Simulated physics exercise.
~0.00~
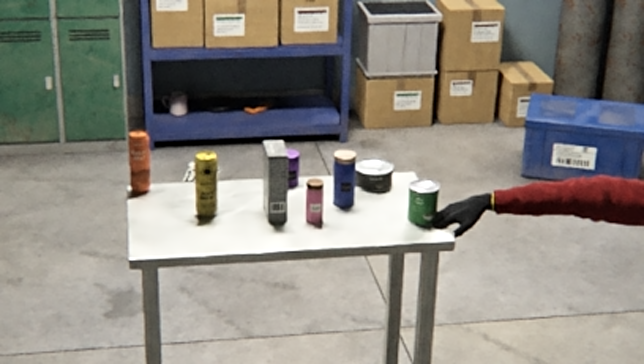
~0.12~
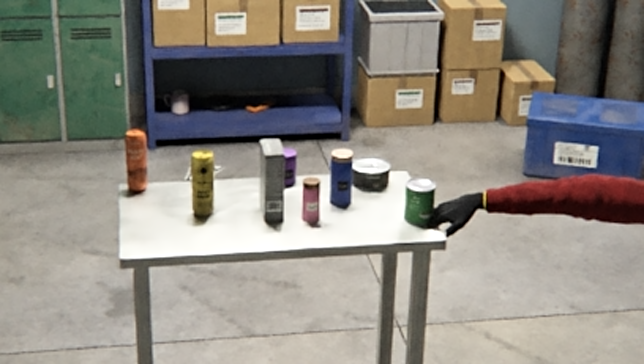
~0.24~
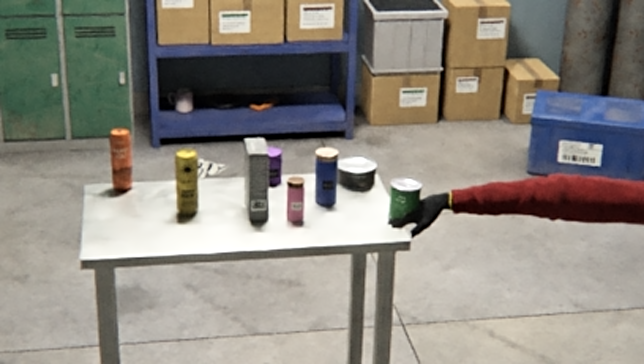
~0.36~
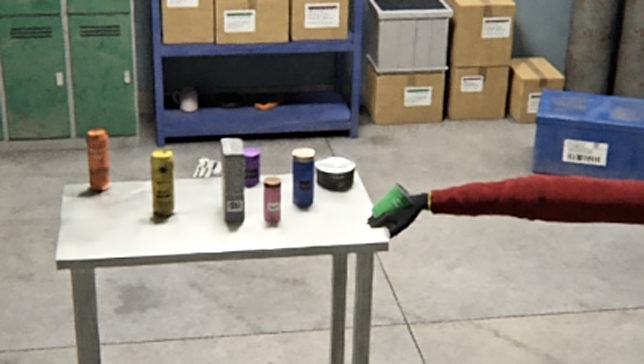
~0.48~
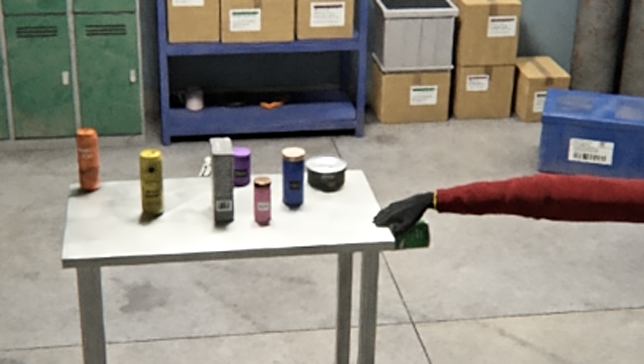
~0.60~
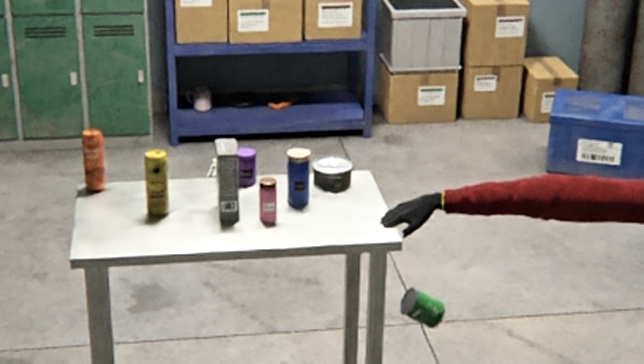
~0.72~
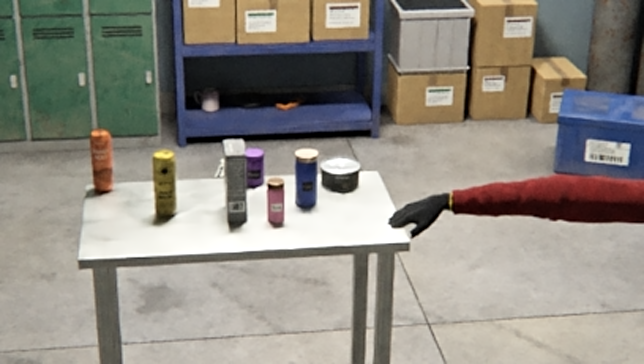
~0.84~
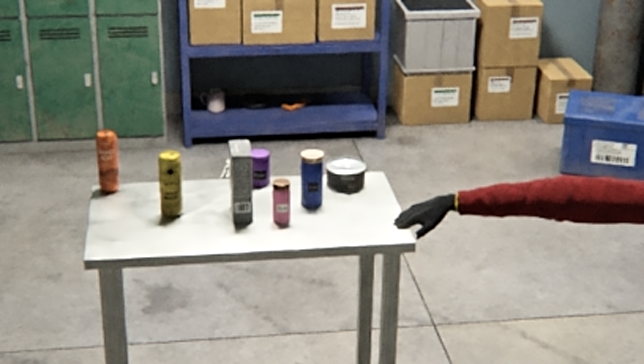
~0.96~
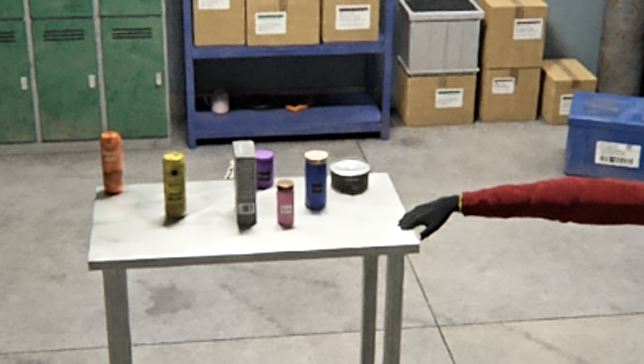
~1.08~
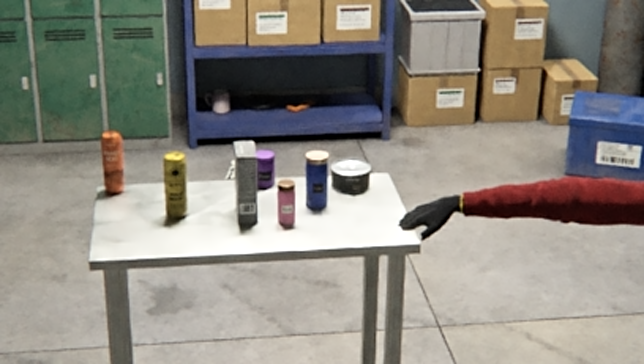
A green tin tipped off the right edge of a small white table and fell to the floor as a gloved hand in a red sleeve rested at that corner, while the other cans, jars and packet stayed standing on top.
